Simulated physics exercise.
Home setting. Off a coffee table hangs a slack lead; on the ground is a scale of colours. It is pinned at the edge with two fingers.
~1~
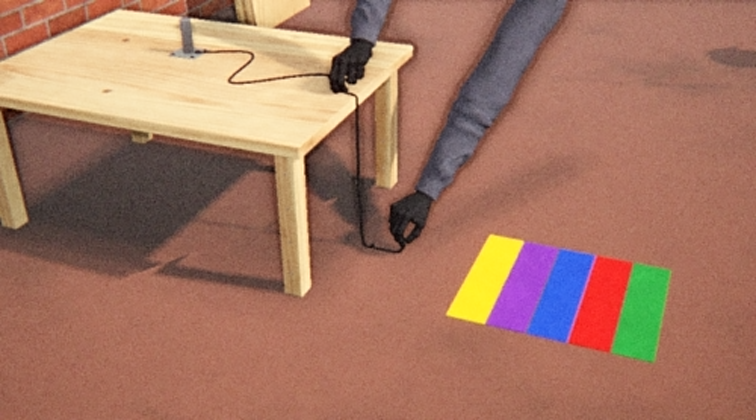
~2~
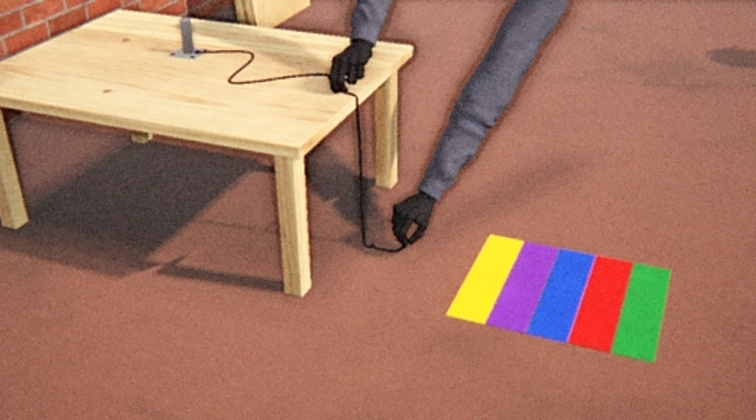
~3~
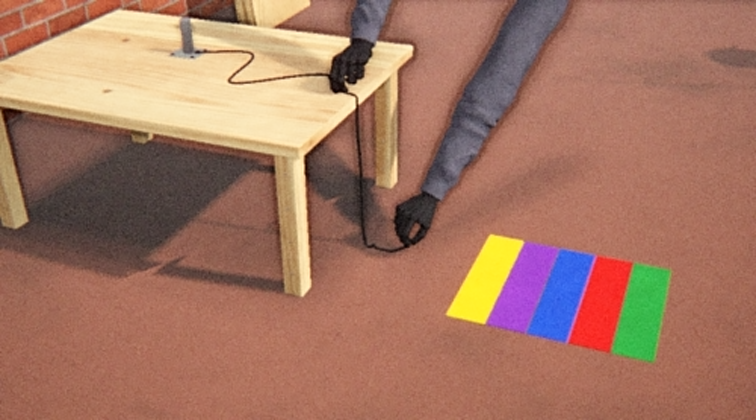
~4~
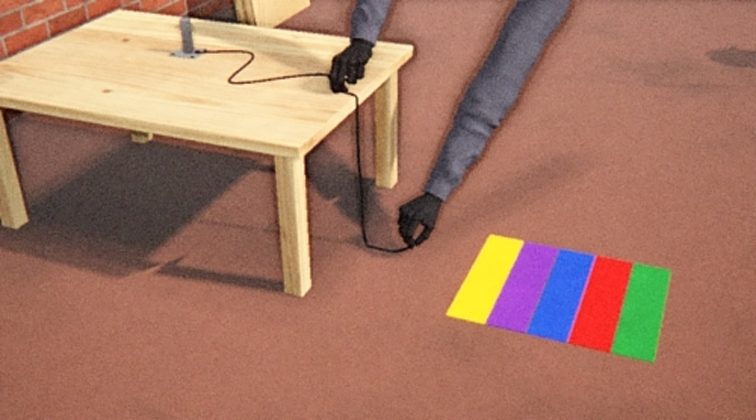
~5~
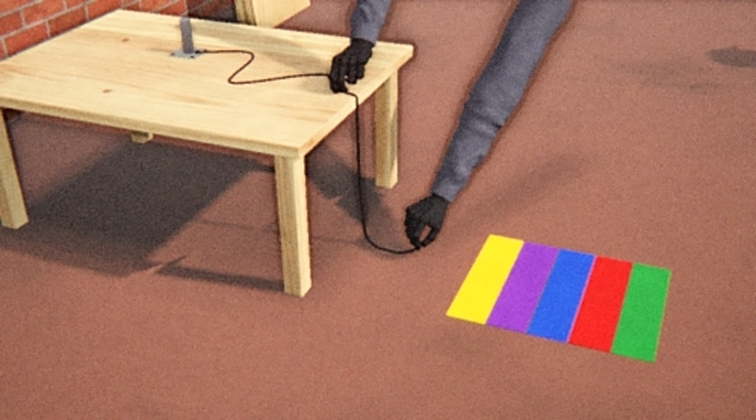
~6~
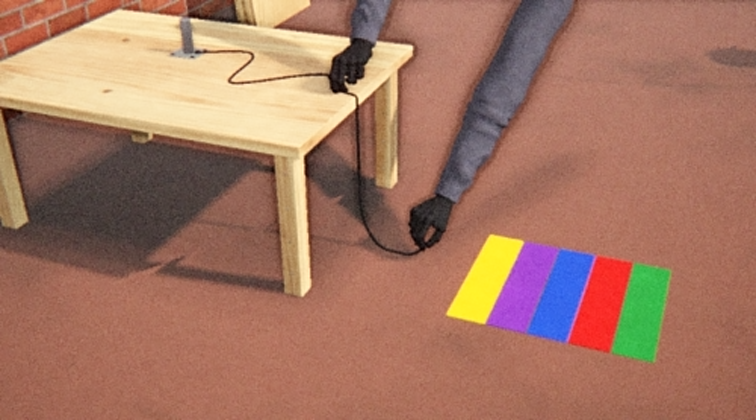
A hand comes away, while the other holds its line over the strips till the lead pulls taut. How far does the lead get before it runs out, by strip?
As far as the green strip.
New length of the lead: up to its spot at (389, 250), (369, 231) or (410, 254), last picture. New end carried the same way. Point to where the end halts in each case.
Cut 1: About (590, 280). Cut 2: About (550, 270). Cut 3: About (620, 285).
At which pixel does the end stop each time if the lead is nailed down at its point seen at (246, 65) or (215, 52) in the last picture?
(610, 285) and (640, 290).
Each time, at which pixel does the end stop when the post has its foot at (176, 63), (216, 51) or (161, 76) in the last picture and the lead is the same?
Somewhere near (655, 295), (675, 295) and (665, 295), in that order.
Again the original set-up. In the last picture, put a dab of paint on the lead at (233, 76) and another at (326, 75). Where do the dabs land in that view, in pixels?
Well, the first one sits at (293, 76), and the second one sits at (392, 111).
Soon after, end near (570, 276); over blue.
Then, end near (618, 286); over red.
At full stretch, end near (647, 292); over green. The end stops over the green strip.
